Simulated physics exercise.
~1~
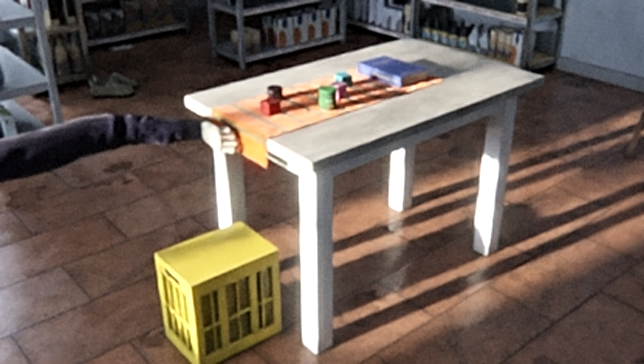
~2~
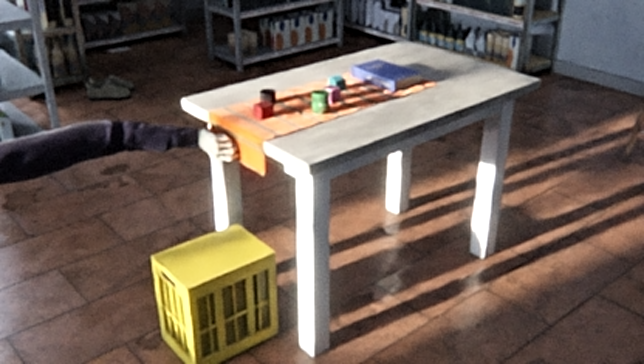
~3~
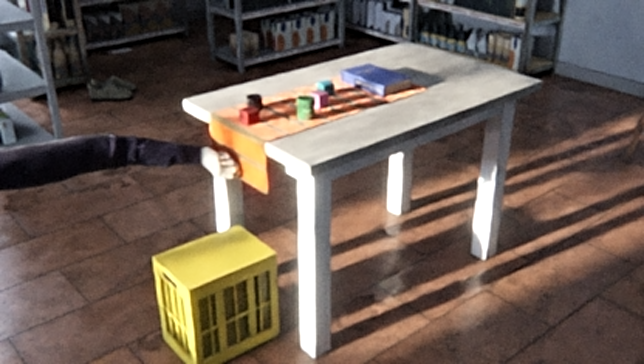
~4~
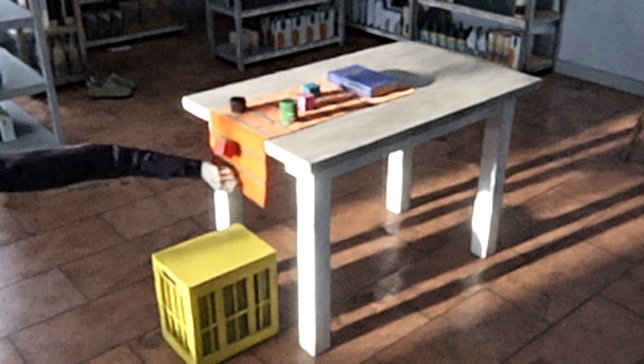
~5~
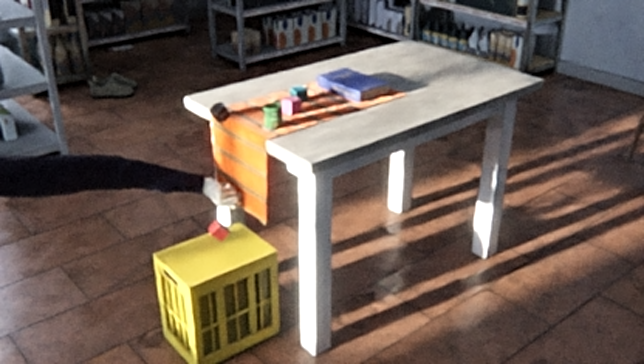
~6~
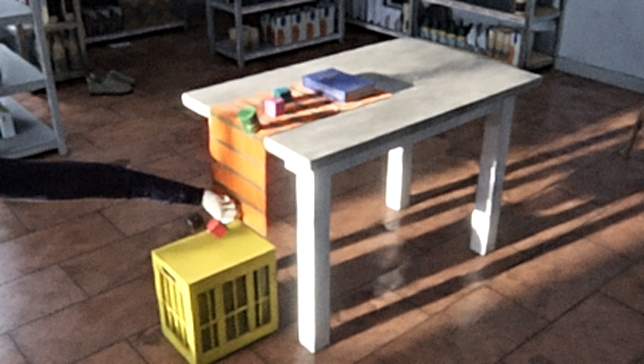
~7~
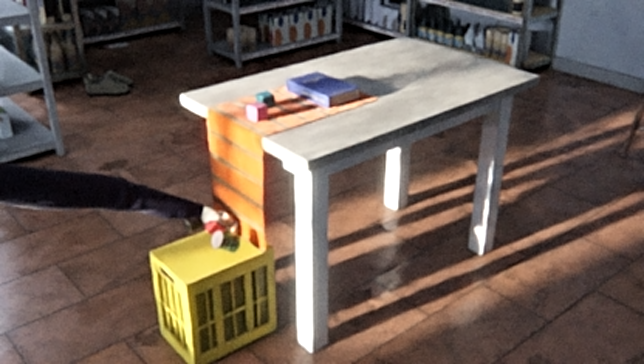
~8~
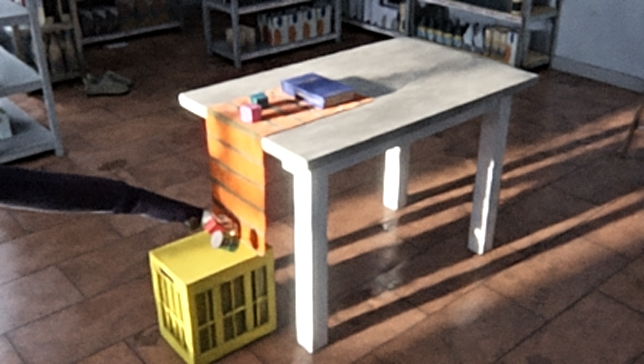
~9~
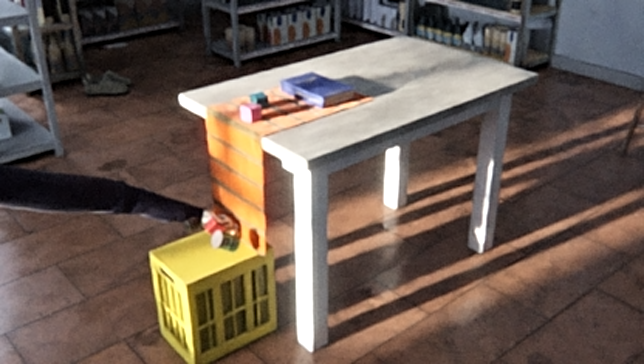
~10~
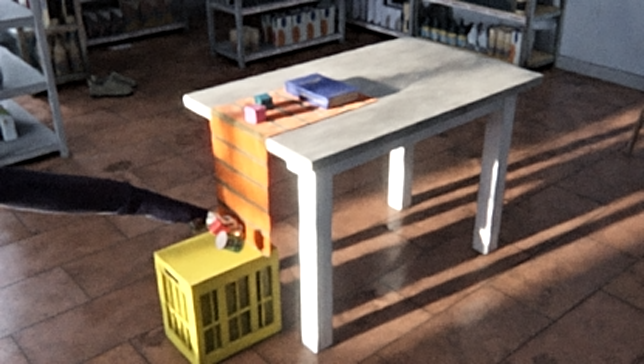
The clip opens on a white table where a hand grips the end of an orange cloth carrying small cubes, a green can, a dark pot and a blue, book-like object. The hand draws the cloth down over the left edge, and the items slide along with it. The red cube goes over first, dropping onto the yellow crate below. The dark pot follows, then the green can leans at the edge and falls, landing upside down. The hand stops with the cloth's end at the crate, while the pink and turquoise cubes and the blue object remain on the table.
